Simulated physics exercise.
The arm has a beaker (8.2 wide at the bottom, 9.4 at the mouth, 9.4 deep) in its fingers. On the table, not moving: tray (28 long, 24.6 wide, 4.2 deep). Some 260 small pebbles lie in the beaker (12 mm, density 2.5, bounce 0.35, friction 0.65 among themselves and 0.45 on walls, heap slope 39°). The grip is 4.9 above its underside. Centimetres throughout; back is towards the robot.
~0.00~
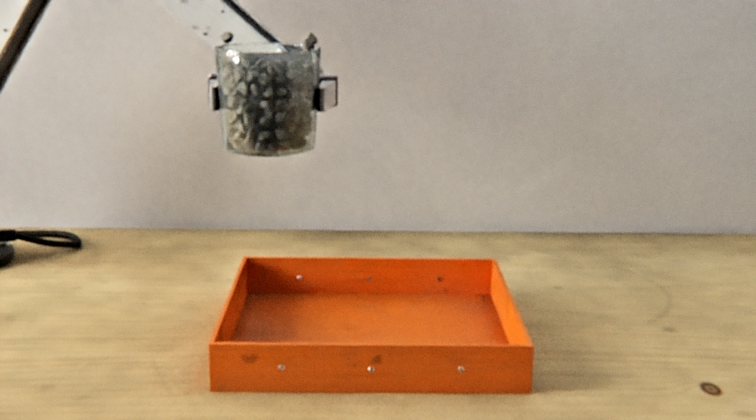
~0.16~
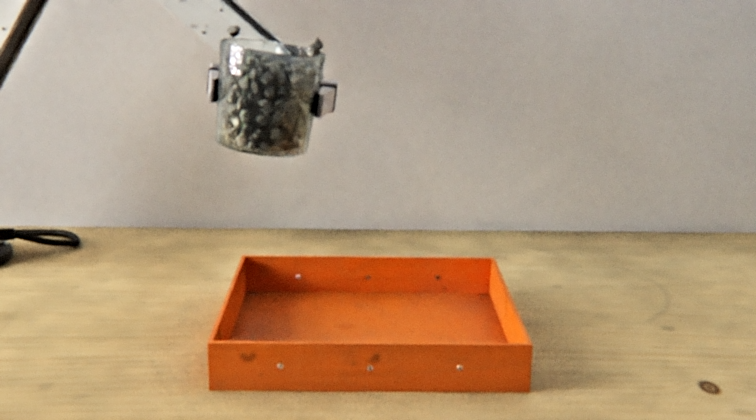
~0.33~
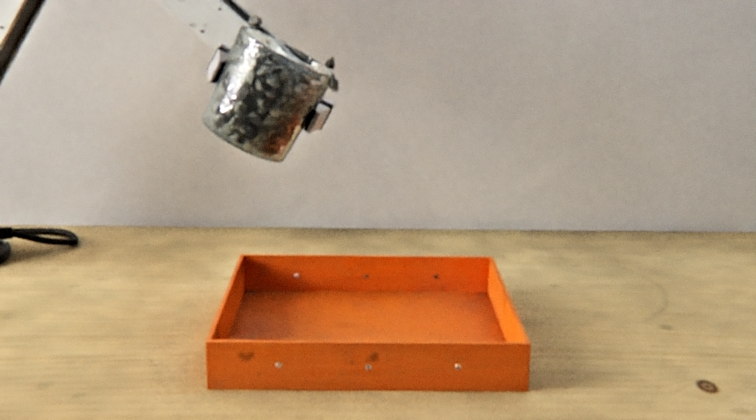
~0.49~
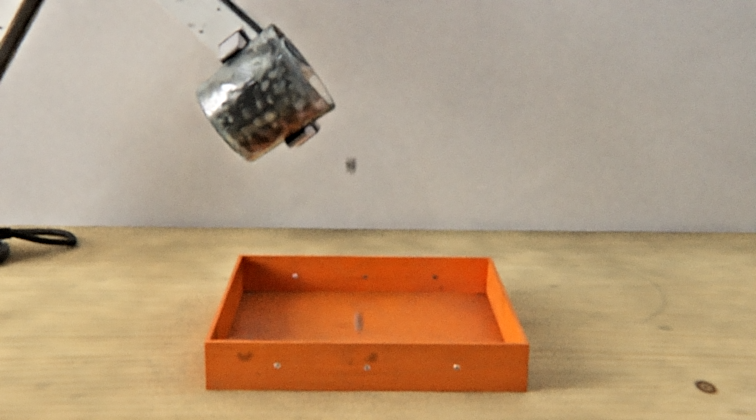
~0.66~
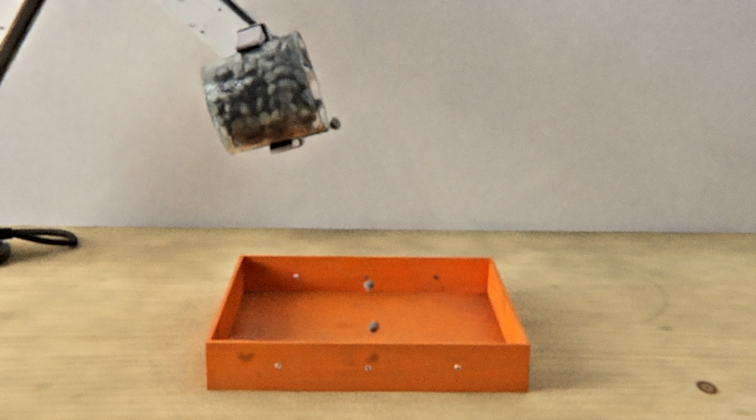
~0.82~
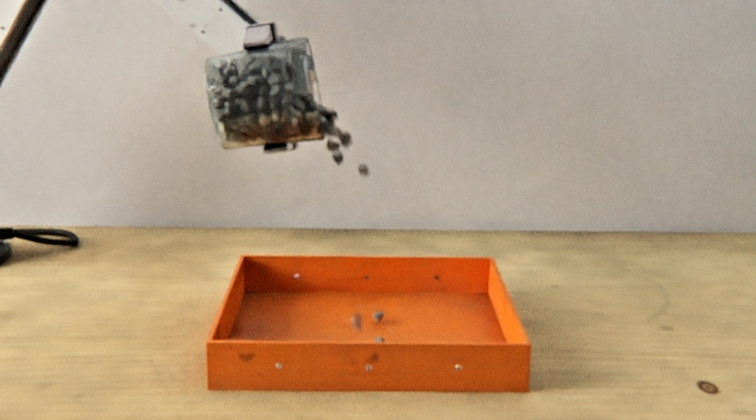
On a wooden table against a pale wall, an orange tray sits still beneath a clear beaker of small grey pebbles gripped by a robotic arm. The arm tilts the beaker steadily to the right until it lies nearly sideways. A few pebbles drop into the tray, then a small cluster tumbles over the rim.
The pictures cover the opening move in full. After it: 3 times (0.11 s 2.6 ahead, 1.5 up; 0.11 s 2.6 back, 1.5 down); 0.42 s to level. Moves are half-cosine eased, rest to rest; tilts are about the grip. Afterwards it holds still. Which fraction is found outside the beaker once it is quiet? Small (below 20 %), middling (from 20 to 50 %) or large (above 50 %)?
Answer: Large; above 50 % of the small pebbles finish outside the beaker.
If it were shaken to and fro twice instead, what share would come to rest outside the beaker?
In that case some 60 per cent.
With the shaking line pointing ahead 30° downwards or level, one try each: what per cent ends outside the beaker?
Some 40 and 60 per cent.
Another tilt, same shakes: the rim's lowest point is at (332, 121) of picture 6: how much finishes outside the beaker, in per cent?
About 40 per cent.
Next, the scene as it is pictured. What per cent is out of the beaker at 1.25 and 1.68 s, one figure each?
In turn: 45, 70.
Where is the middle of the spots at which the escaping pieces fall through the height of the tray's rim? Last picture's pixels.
Near (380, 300).
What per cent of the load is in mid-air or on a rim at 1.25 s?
Roughly 15 per cent.
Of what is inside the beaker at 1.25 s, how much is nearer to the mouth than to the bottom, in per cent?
About 75 per cent.
After 1.25 s, tilted 80° forward, highest piece 25 above the table; 136 in the beaker, 83 in the tray, 39 in flight or on a rim.
After 1.68 s, tilted 42° forward, highest piece 26 above the table; 180 in the tray, 74 in the beaker, 4 in flight or on a rim.
After 2.10 s, level, highest piece 26 above the table; 184 in the tray, 74 in the beaker.
After 3.15 s, level, highest piece 25 above the table; 184 in the tray, 74 in the beaker.
In the end, 184 in the tray, 74 in the beaker. That is 71 % outside the beaker.
